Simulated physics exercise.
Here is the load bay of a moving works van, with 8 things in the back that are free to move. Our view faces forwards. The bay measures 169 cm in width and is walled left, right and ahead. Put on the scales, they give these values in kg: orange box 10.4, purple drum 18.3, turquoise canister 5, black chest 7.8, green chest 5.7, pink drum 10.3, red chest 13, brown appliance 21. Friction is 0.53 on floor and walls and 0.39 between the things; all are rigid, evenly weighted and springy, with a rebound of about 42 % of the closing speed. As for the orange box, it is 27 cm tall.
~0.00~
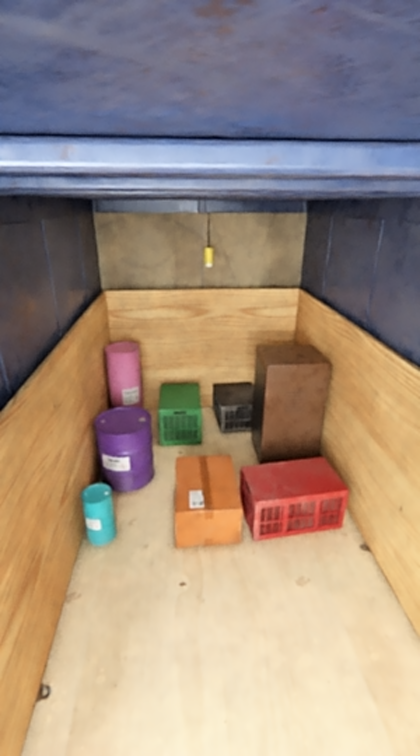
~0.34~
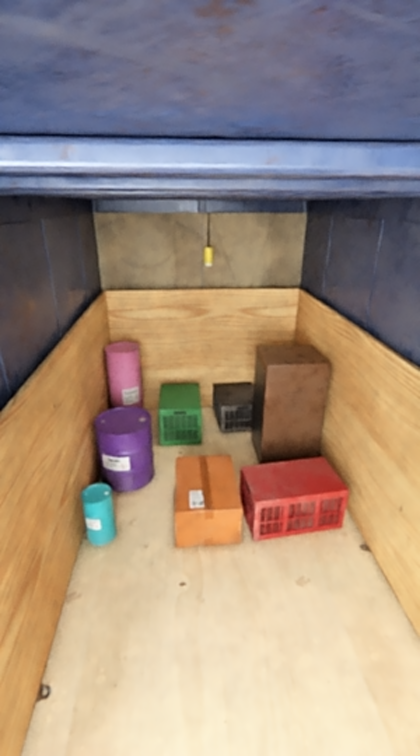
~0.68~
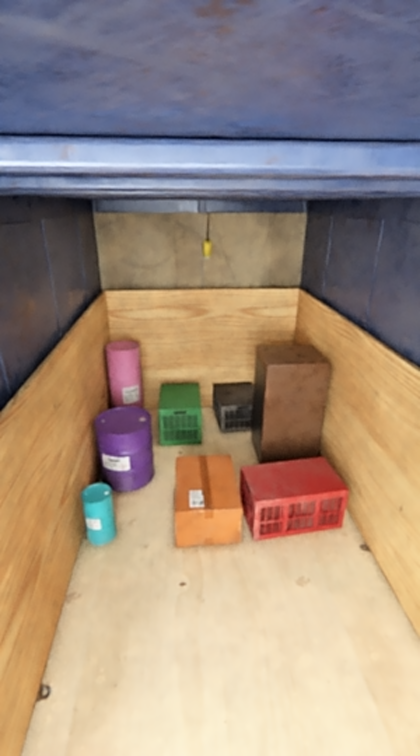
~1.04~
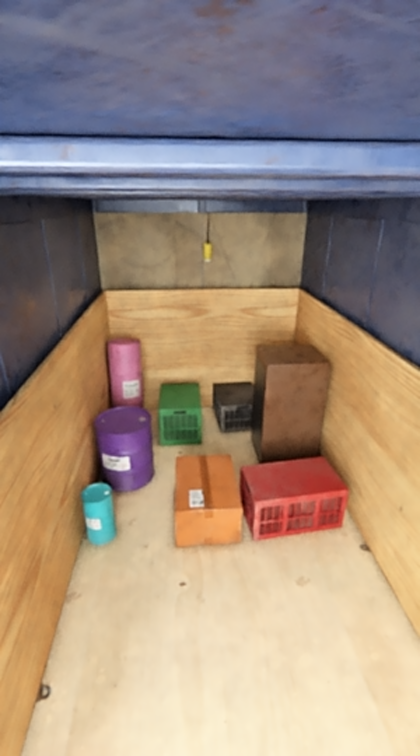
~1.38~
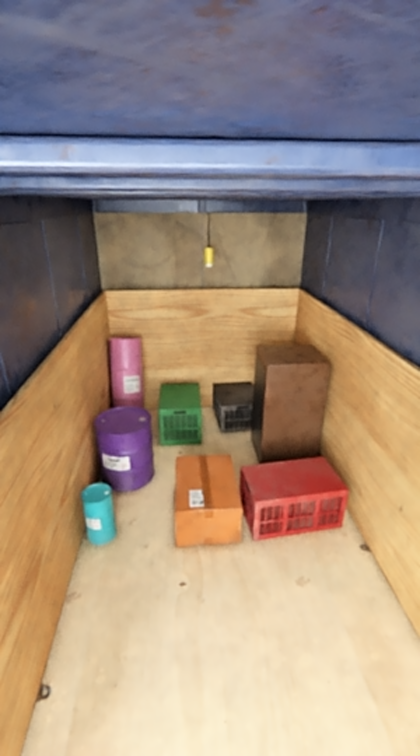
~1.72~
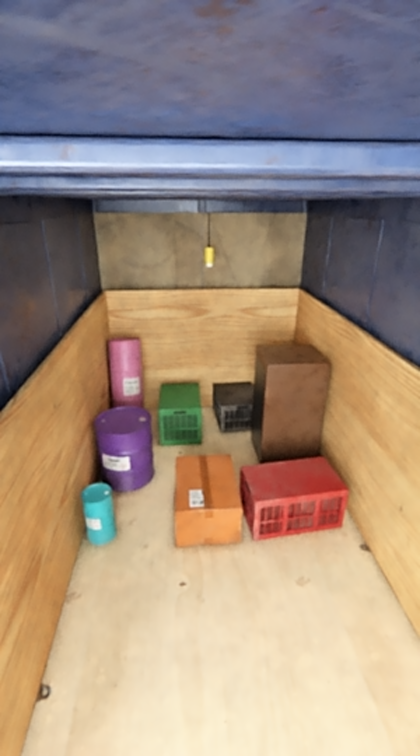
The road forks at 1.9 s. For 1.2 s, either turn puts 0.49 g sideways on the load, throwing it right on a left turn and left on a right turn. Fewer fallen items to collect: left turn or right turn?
Go right.
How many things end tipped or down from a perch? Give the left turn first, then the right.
Left: 1; right: 0.
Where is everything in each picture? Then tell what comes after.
The first frame shows no push; orange box (206, 497); purple drum (126, 448).
The second frame shows push 0.35 g forwards; green chest (180, 413); pink drum (126, 390).
The third frame shows push 0.36 g forwards; red chest (291, 497); brown appliance (287, 405).
The fourth frame shows push 0.23 g forwards; pink drum (127, 385) 8° off upright; turquoise canister (100, 514).
The fifth frame shows no push; pink drum (127, 382) 15° off upright; green chest (180, 413).
The sixth frame shows no push; orange box (206, 497); purple drum (126, 448).
Turning left. At 2.42 s, push 0.49 g right; pink drum 28° off upright; green chest moved 5 cm.
After 2.82 s, push 0.49 g right; pink drum 50° off upright; green chest moved 35 cm; black chest moved 20 cm.
After 3.92 s, no push; pink drum 60° off upright; green chest moved 44 cm; black chest moved 32 cm.
In the end (4.9 s), toppled in the back, pink drum; not toppled but over 15 cm from the start, black chest and green chest; the other 5 under 15 cm from the start. At the end, from the last picture's camera, orange box near (207, 497), purple drum near (127, 448).
Turning right instead, nothing is lost, 0 of 8 in all.
